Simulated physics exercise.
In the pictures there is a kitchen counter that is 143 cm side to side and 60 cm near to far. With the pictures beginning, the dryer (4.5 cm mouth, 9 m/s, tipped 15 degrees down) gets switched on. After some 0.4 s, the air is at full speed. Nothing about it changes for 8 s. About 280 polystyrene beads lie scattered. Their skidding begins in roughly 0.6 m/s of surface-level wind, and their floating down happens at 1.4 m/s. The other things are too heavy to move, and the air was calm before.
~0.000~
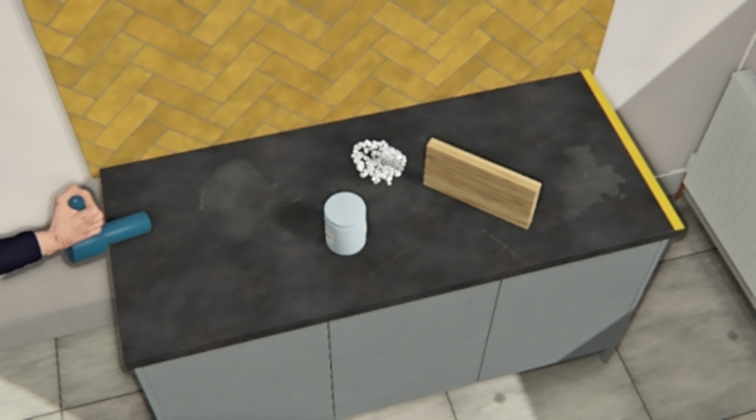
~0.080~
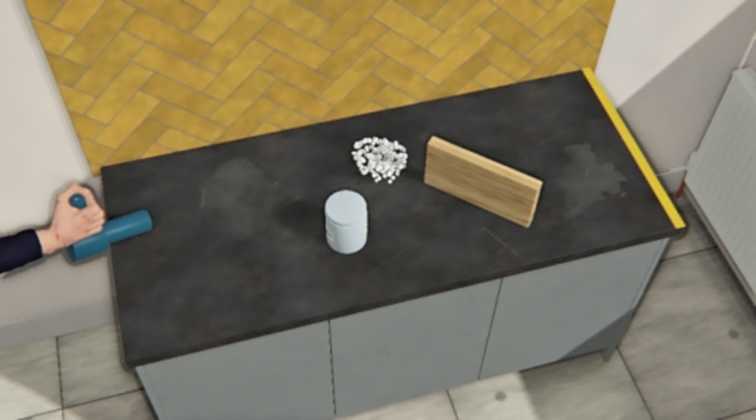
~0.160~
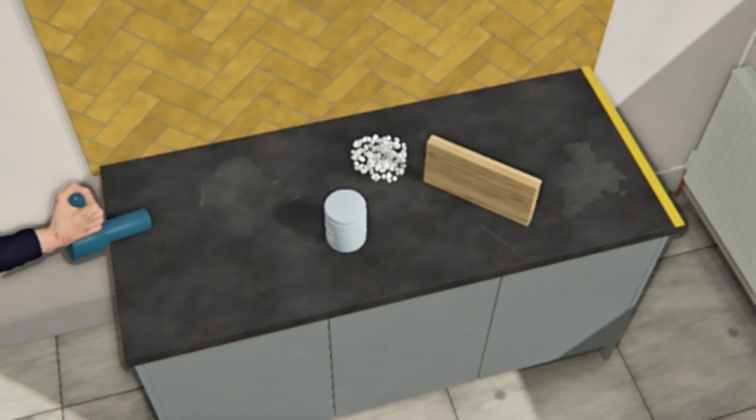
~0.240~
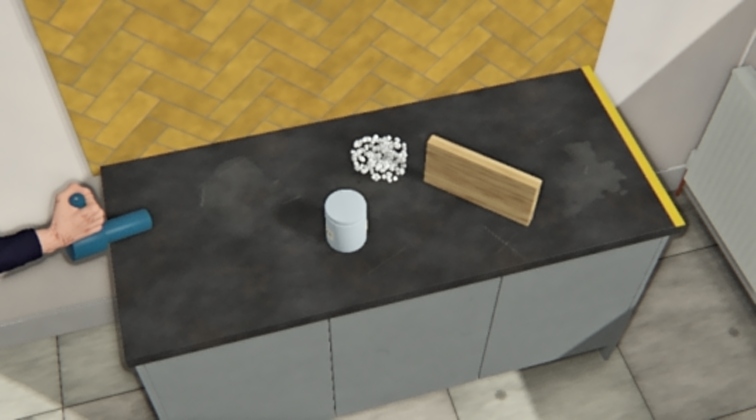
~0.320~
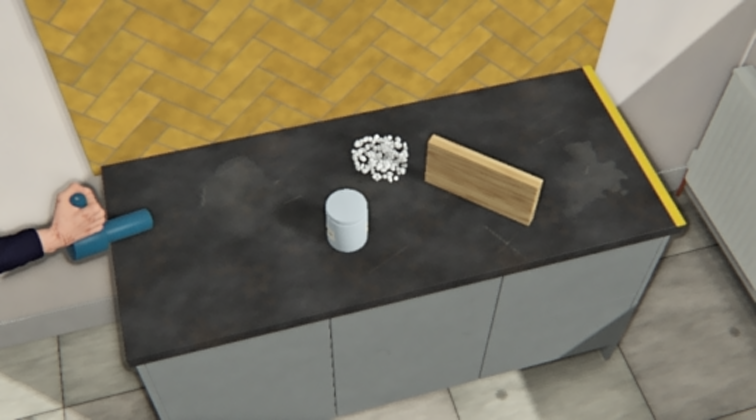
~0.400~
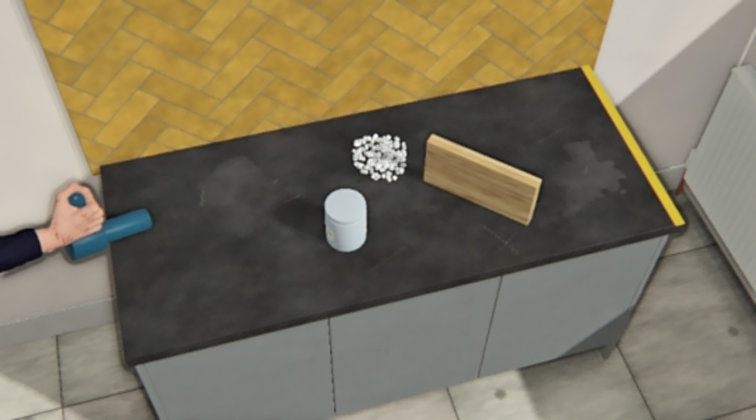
White beads barely stir on a dark counter as a hand holds a blue dryer at left.
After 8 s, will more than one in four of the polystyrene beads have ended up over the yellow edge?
Yes.
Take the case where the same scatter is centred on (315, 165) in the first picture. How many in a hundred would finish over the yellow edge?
Then about 90 %.
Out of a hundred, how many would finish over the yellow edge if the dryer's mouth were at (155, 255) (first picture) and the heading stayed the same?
About 80 %.
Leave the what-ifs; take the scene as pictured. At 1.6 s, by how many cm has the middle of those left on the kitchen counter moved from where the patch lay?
It works out to close to 55 cm.
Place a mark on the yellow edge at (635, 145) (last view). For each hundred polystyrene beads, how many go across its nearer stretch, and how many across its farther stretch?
Roughly 1 per cent nearer, roughly 90 per cent farther.
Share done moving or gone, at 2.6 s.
Roughly 90 % of them.
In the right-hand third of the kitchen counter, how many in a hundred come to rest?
5 %.
After 1.6 s, 55 % are on the move or not yet settled, 52 % are over the yellow edge; the middle of those still in play is near (582, 126).
After 2.6 s, 13 % are on the move or not yet settled, 87 % are over the yellow edge.
After 4.4 s, 9 % are on the move or not yet settled, 91 % are over the yellow edge.
After 8.0 s, at the end, 92 % are over the yellow edge.
